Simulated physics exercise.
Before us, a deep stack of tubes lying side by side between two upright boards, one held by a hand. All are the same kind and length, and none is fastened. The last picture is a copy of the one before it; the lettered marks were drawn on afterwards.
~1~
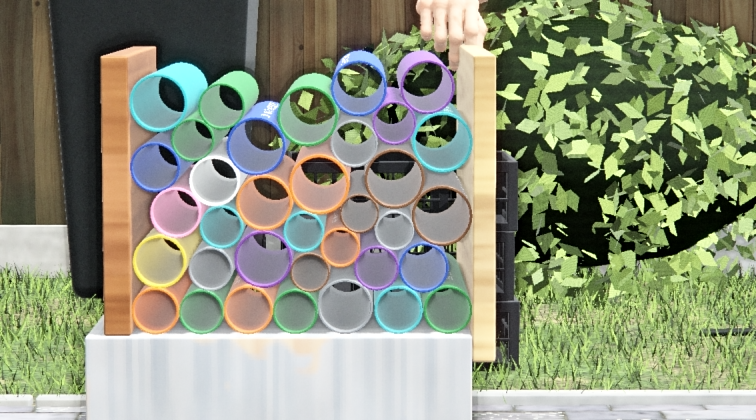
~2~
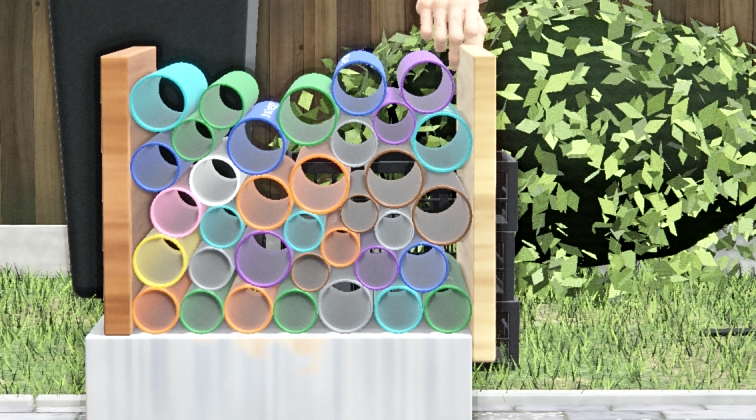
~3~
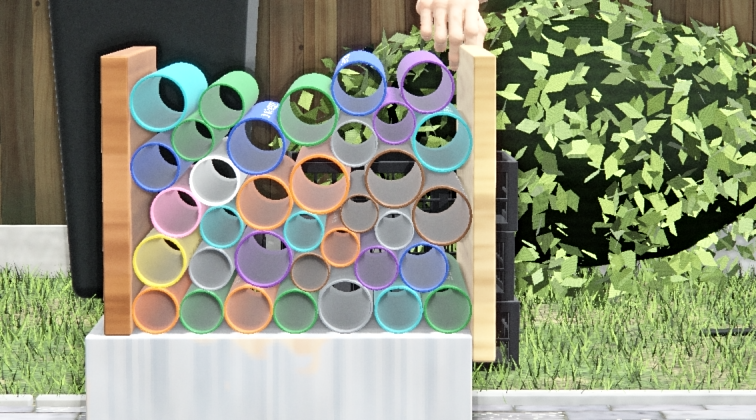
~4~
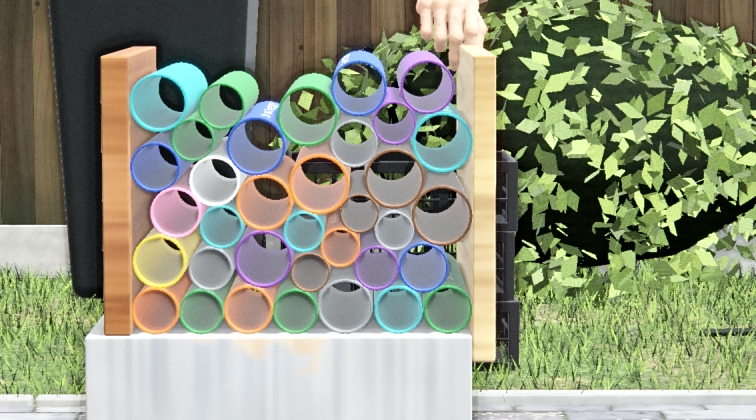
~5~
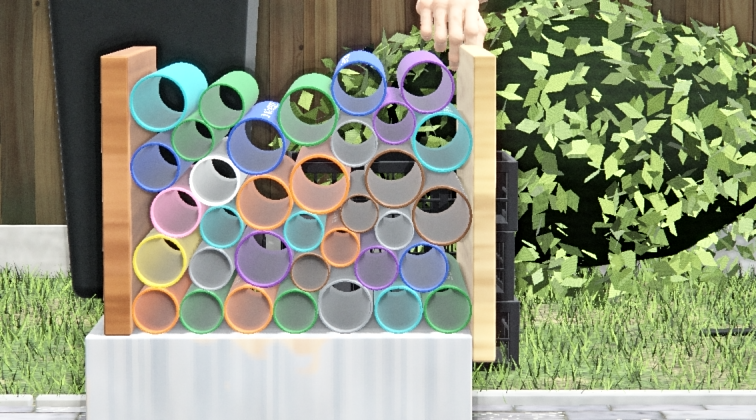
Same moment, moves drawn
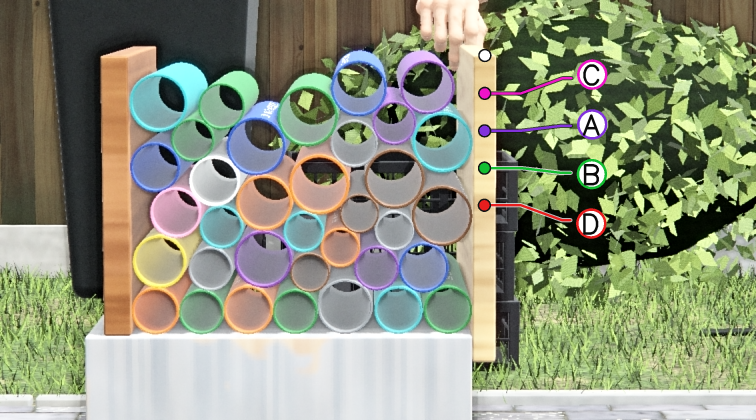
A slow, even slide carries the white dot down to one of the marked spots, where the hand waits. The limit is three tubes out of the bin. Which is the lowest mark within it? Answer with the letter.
The lowest mark that will do is B.
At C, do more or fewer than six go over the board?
At C, fewer than six.
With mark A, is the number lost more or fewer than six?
It loses fewer than six.
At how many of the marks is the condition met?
The number is three.
On the marked copy, A at (484, 131); B at (484, 168); C at (484, 93); D at (484, 205); the white dot at (484, 56).
With B. Early on, top of the board (473, 112).
Further on, top of the board (473, 167).
At the end, top of the board (473, 167), one out over the board.
As for the rest, A none out over the board; C none out over the board; D four out over the board.
